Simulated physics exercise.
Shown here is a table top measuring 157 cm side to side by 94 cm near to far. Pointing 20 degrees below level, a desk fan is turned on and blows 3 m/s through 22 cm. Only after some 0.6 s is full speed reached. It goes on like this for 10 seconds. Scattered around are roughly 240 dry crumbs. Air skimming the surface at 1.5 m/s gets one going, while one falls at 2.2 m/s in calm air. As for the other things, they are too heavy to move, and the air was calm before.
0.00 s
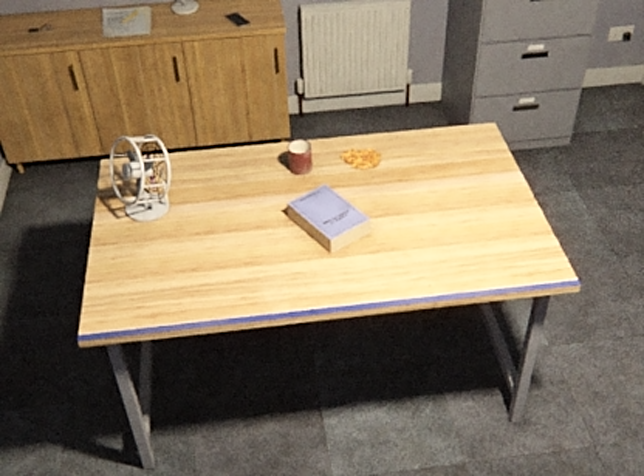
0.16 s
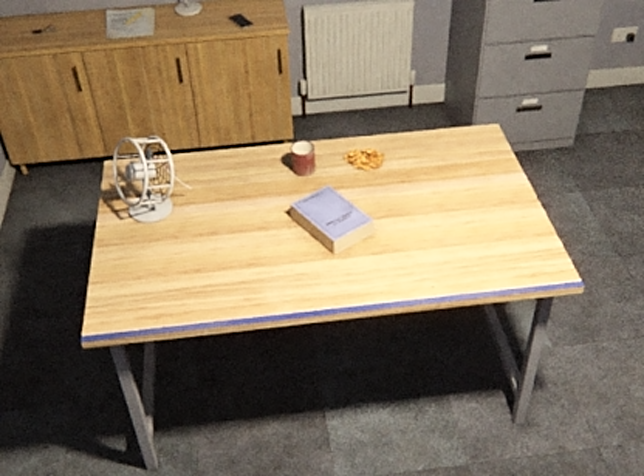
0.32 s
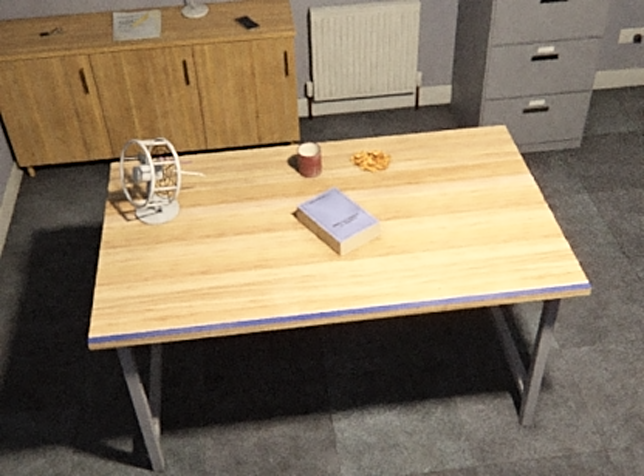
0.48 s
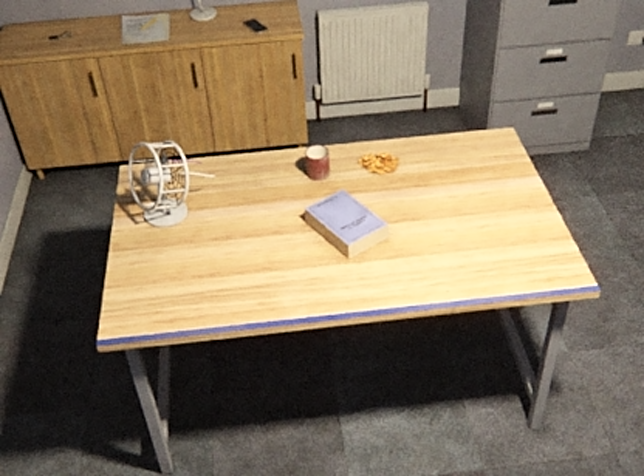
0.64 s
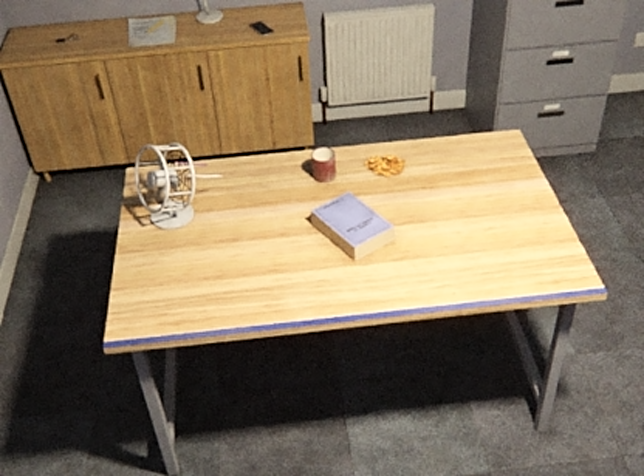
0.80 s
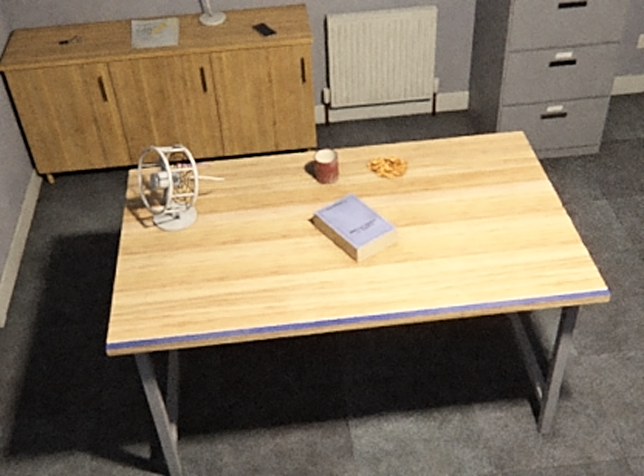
A wooden table with a small fan, a mug, a book and orange crumbs sitting still as the view drifts slightly.
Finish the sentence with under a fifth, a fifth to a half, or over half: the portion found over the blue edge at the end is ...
The portion found there is under a fifth.
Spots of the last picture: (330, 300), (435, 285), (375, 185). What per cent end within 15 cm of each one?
First spot near 0 %, second near 0 %, third near 40 %.
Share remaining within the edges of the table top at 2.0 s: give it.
Close to 100 in a hundred are still there at that time.
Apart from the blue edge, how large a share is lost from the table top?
It comes out at some 15 %.
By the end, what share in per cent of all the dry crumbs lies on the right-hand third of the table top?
I'd estimate around 30 per cent.
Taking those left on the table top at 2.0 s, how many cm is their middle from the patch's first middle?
Roughly 0 cm.
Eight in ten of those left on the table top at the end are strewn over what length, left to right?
About 50 cm.
After 2.0 s the count stands so, 0 % are over the blue edge; the middle of those still in play is near (391, 168).
After 3.2 s the count stands so, 0 % are over the blue edge; the middle of those still in play is near (391, 165).
After 5.5 s the count stands so, 0 % are over the blue edge; the middle of those still in play is near (393, 163).
After 10.0 s, at the end, 0 % are over the blue edge; the middle of those still in play is near (393, 163).
